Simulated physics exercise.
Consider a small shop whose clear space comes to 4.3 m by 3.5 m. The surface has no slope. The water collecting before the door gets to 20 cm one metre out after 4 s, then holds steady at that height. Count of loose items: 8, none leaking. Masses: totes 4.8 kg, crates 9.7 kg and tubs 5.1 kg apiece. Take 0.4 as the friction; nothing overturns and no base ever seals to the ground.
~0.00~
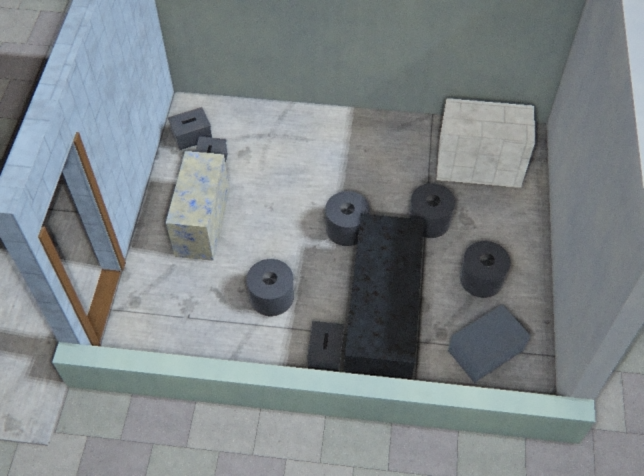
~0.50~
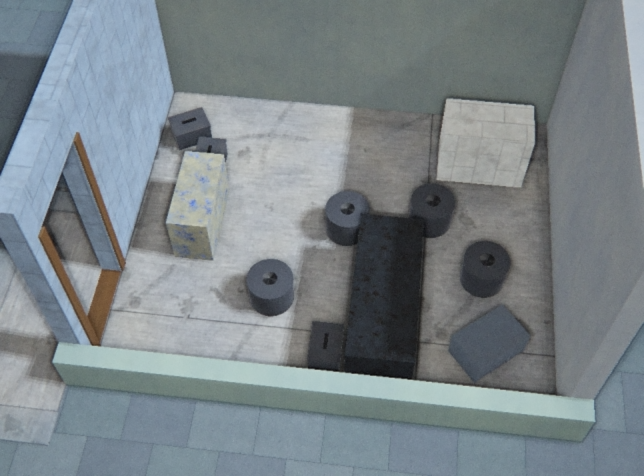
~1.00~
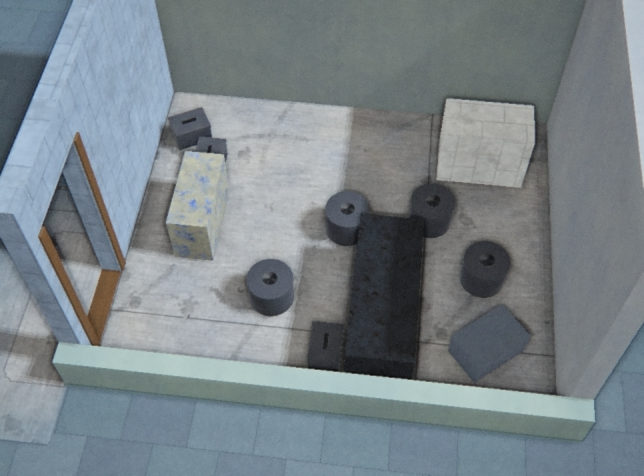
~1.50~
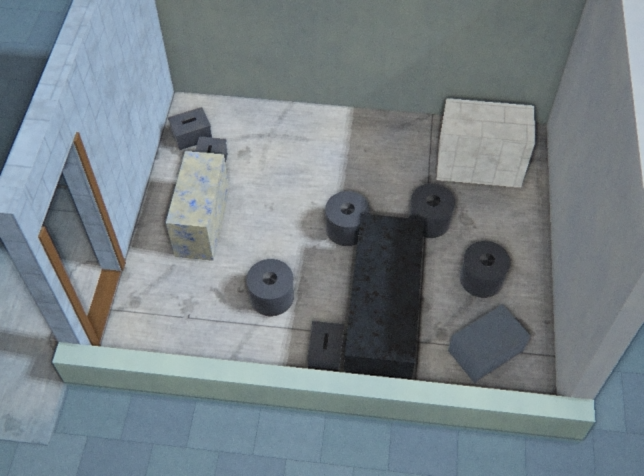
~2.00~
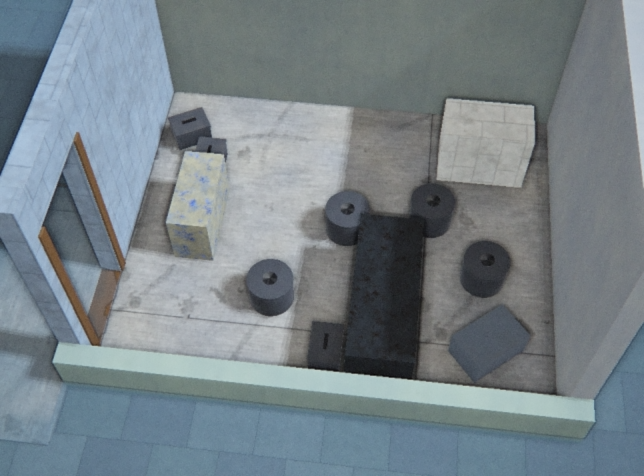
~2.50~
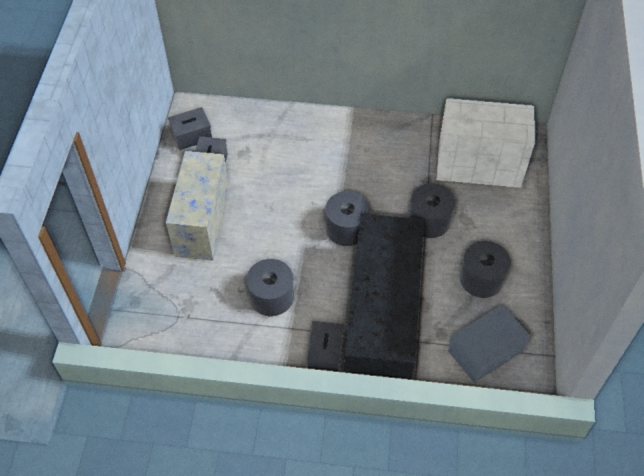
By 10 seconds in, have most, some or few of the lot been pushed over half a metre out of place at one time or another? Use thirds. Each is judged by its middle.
Some - one to two thirds.
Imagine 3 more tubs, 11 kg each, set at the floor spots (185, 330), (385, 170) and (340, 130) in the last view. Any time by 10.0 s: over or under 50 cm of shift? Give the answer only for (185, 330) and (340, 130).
First one exceeds it, second one stays within it.
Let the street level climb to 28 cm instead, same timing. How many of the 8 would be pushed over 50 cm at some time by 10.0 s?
That would make 4 of them.
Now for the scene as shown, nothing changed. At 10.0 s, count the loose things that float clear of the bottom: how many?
I'd say 5 of them.
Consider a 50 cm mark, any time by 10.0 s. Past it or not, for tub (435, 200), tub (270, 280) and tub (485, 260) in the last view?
In turn: Below the mark, above the mark, below the mark.
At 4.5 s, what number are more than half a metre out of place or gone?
I make it 0.
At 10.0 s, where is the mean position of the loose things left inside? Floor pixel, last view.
Around (338, 191).
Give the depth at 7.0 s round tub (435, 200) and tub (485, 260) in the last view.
Around 1 cm and 0 cm.
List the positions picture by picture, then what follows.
The first picture shows a tote at (326, 342) rests on the ground; a crate at (491, 336) rests on the ground; 0.0 m2 under water; 0 of 8 have shifted.
The second picture shows a tote at (326, 342), on the bottom; a crate at (491, 336) rests on the ground; water covers 0.0 m2; 0 of 8 have shifted.
The third picture shows a tote at (326, 342), on the bottom; a crate at (491, 336), on the bottom; water covers 0.0 m2; 0 of 8 have shifted.
The fourth picture shows a tote at (326, 342), on the bottom; a crate at (491, 336) rests on the ground; 0.0 m2 under water; 0 of 8 have shifted.
The fifth picture shows a tote at (326, 342) rests on the ground; a crate at (491, 336), on the bottom; 0.0 m2 under water; 0 of 8 have shifted.
The sixth picture shows a tote at (326, 342) rests on the ground; a crate at (491, 336), on the bottom; 0.3 m2 under water; 0 of 8 have shifted.
After 3.5 s 0 of 8 are over 50 cm from their spots; 0 afloat.
After 4.5 s 0 of 8 are over 50 cm from their spots; 0 afloat.
After 7.0 s 3 of 8 are over 50 cm from their spots; 1 afloat.
After 10.0 s 3 of 8 are over 50 cm from their spots, and 3 have been at some point; 5 afloat.
